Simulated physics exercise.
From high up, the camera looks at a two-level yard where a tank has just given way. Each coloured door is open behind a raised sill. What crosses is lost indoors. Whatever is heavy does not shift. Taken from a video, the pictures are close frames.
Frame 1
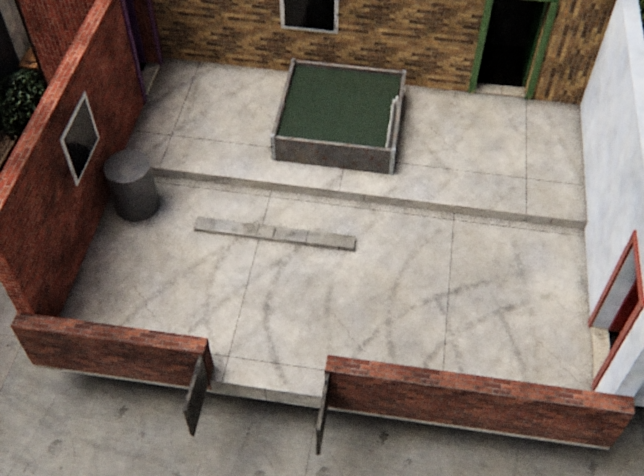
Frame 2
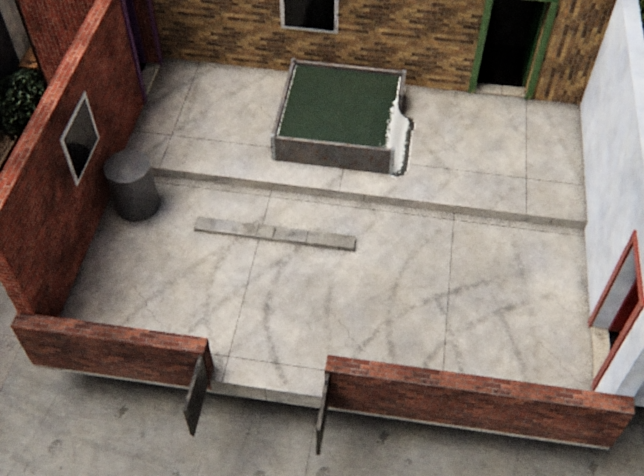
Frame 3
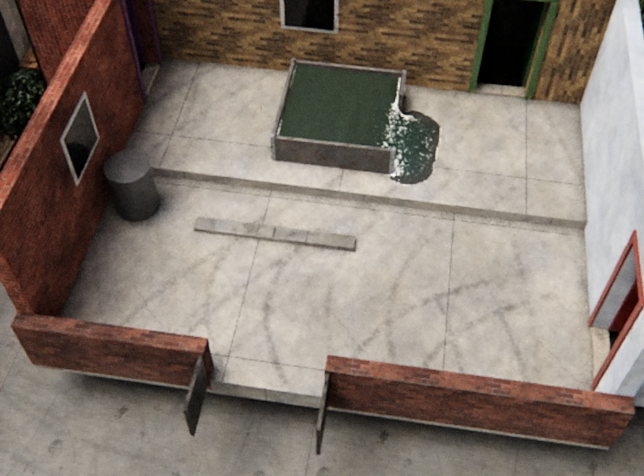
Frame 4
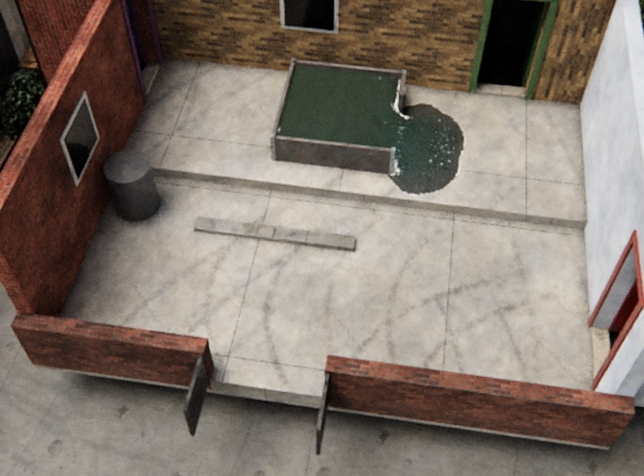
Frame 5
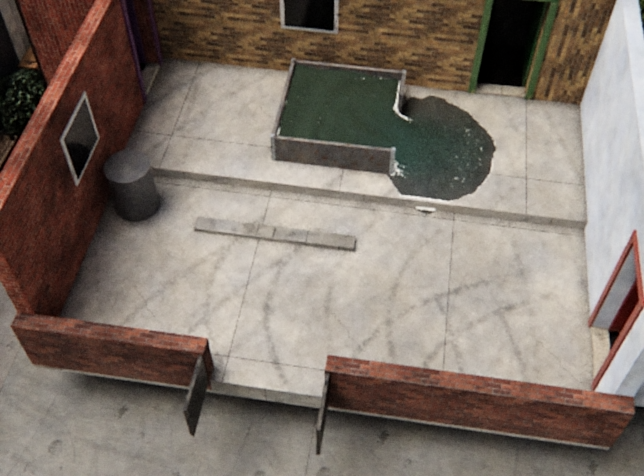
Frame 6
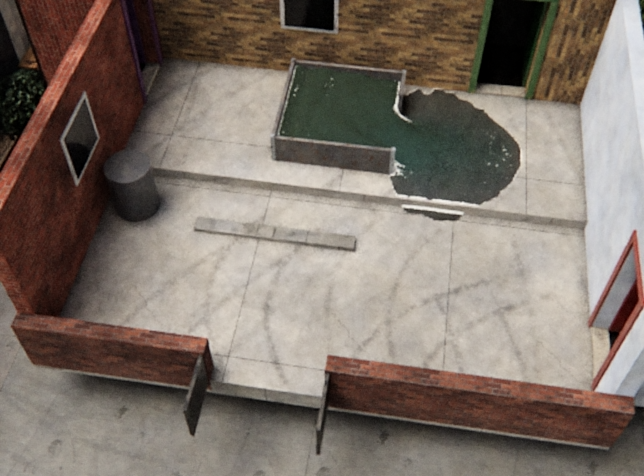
The clip opens on a high view of a walled two-level yard, where a square tank of dark green water sits whole and still. Its right side gives way and water pours out, foaming, then spreads rightward across the upper level in a widening dark pool, with a little spilling over the step's edge.
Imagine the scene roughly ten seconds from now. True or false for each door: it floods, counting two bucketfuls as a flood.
Green door - true; red door - true; purple door - false.
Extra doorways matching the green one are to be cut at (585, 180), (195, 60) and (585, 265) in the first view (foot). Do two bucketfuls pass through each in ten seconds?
In sequence: Exceeds it, falls short, exceeds it.
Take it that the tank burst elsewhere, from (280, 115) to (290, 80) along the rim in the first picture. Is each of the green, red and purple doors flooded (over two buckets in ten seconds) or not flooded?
Green door: Below, red door: Below, purple door: Above.
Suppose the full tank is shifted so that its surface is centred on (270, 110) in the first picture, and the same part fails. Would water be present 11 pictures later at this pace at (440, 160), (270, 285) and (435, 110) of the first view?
As listed: Flooded, clear, wet.
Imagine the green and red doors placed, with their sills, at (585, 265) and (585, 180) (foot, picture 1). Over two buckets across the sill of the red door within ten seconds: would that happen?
Red: Exceeds the limit.
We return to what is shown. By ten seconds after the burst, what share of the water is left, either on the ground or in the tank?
About 90 %.
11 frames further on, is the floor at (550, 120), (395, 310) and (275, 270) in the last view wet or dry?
First spot submerged, second spot spared, third spot spared.
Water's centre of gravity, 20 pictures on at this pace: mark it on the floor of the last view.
I'd mark it close to (464, 176).
A moment on, water covers 20 % of the floor; the green door wet at the sill, nothing in, the red door not reached, the purple door not reached.
Next, water covers 25 % of the floor; the green door wet at the sill, nothing in, the red door not reached, the purple door not reached.
Then, water covers 30 % of the floor; the green door under two buckets in, the red door under two buckets in, the purple door not reached.
Later, water covers 45 % of the floor; the green door over two buckets in, the red door under two buckets in, the purple door not reached.
In the end, water covers 70 % of the floor; the green door over two buckets in, the red door over two buckets in, the purple door not reached.
